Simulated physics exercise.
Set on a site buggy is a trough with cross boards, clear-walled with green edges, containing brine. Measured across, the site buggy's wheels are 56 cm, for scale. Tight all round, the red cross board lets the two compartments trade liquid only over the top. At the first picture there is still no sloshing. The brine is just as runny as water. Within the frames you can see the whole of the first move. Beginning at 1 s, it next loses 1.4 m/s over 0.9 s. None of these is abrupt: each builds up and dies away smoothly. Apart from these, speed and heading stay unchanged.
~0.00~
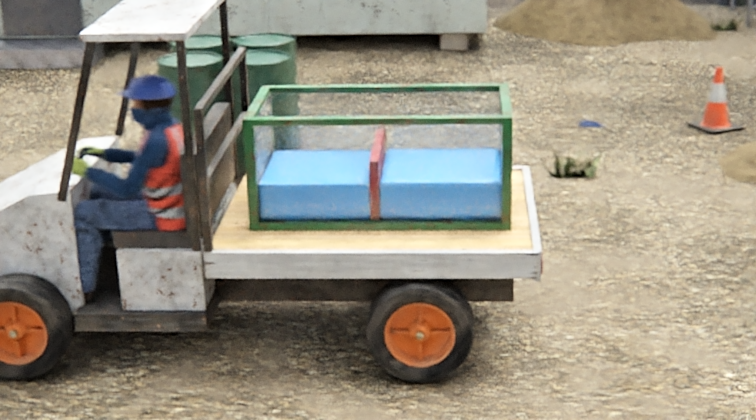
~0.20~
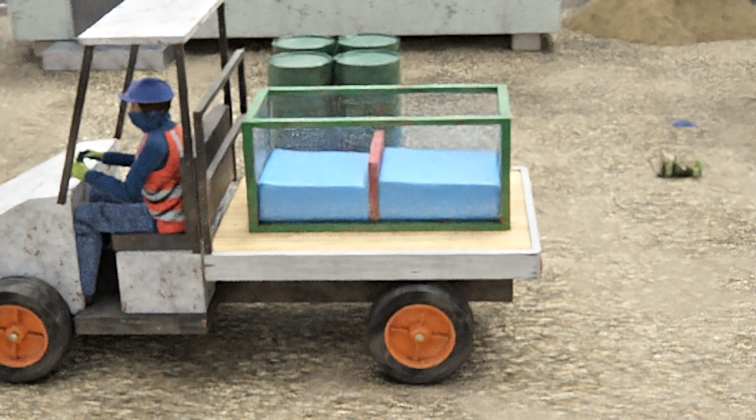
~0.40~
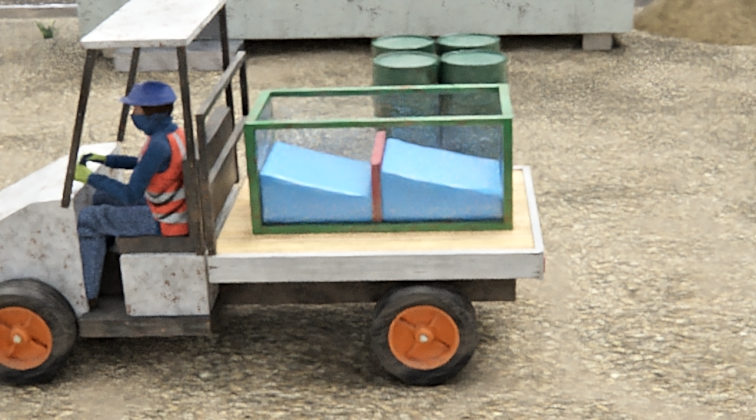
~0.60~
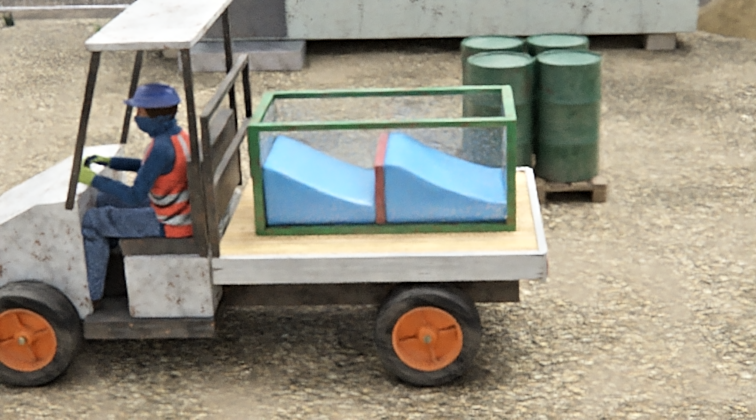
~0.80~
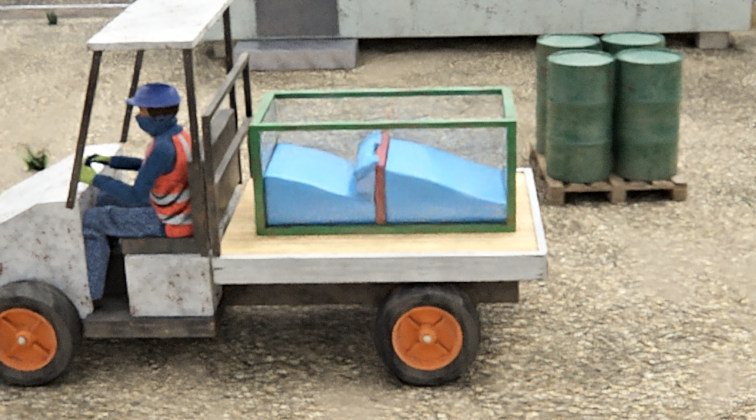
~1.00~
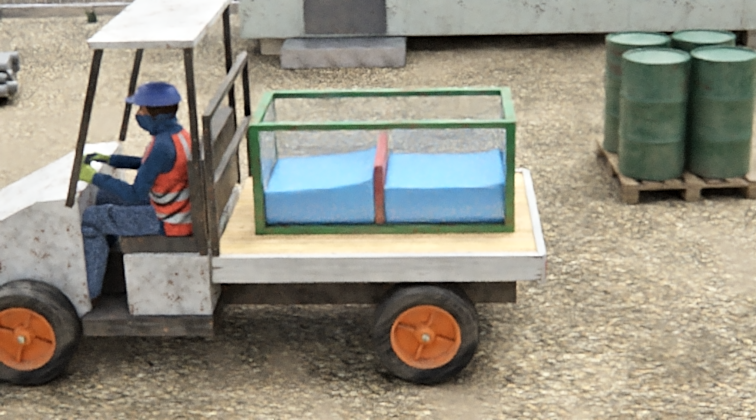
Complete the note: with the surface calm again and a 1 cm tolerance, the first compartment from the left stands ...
It stands above its first level.
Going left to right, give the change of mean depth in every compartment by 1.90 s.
2 cm up, 2 cm down.
Then, 1.40 s in, left to right it is 22, 21 cm deep.
Then, 1.90 s in, left to right it is 23, 20 cm deep.
Then, 2.40 s in, left to right it is 23, 20 cm deep.
Then, 4.89 s in, left to right it is 23, 20 cm deep.
